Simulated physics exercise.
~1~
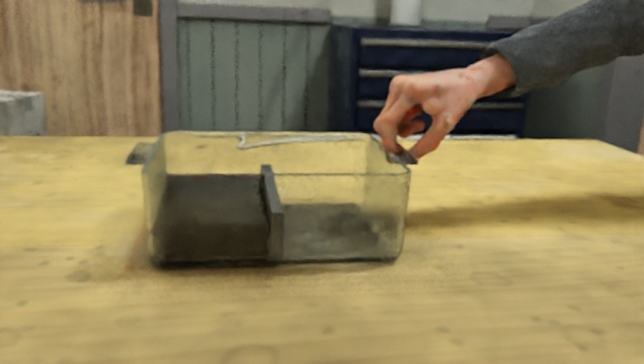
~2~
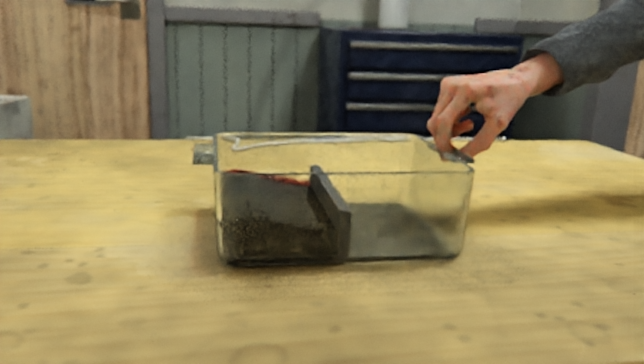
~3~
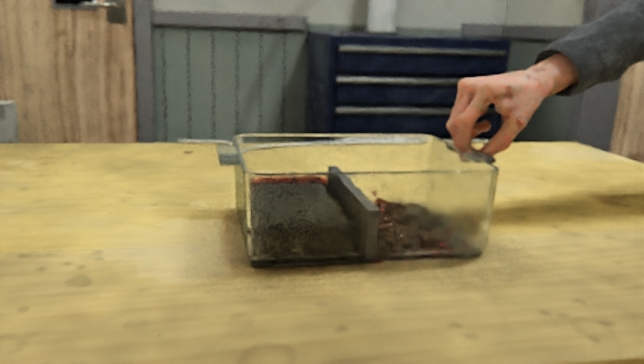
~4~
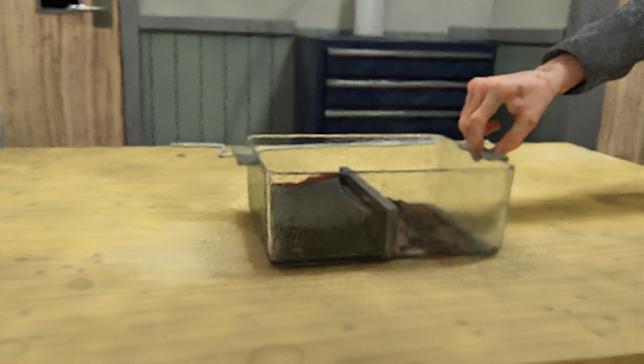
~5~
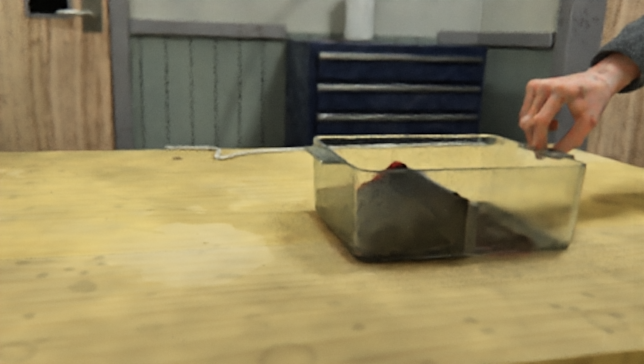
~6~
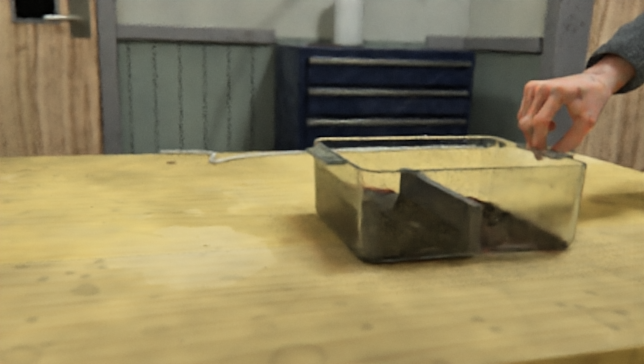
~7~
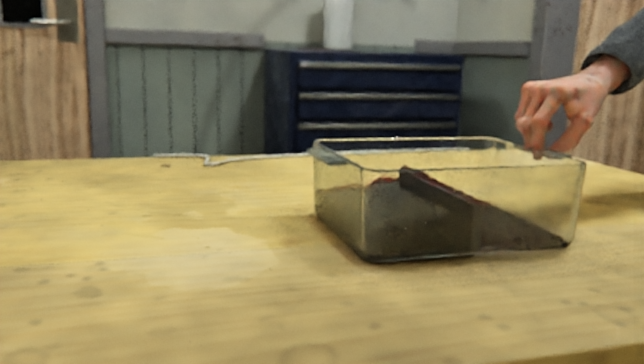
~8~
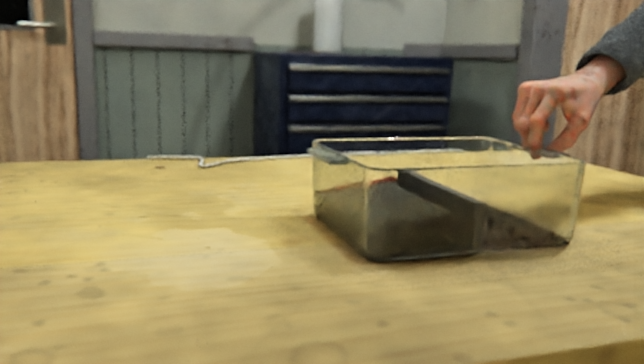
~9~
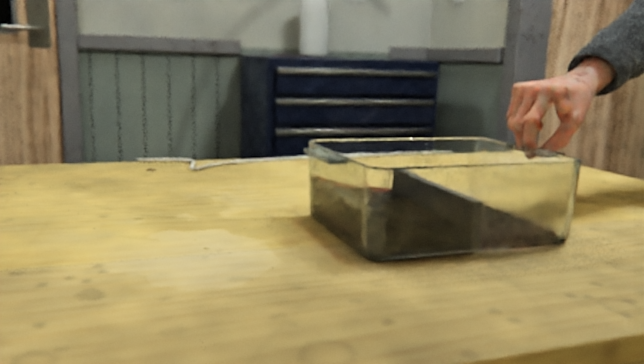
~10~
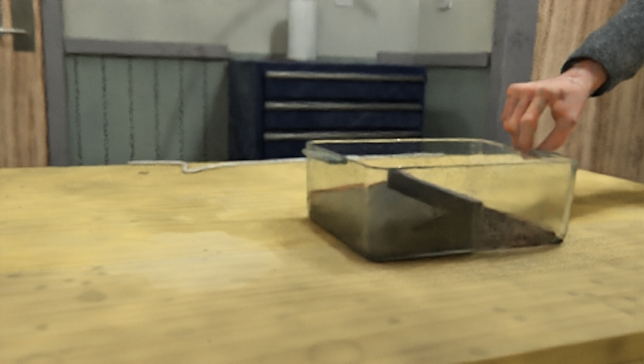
The clip shows a hand pulling a clear, divided box to the right across a wooden table, dark liquid inside sloshing up and some passing over the divider into the right part. The box then stops, with most liquid on the left and a little on the right.
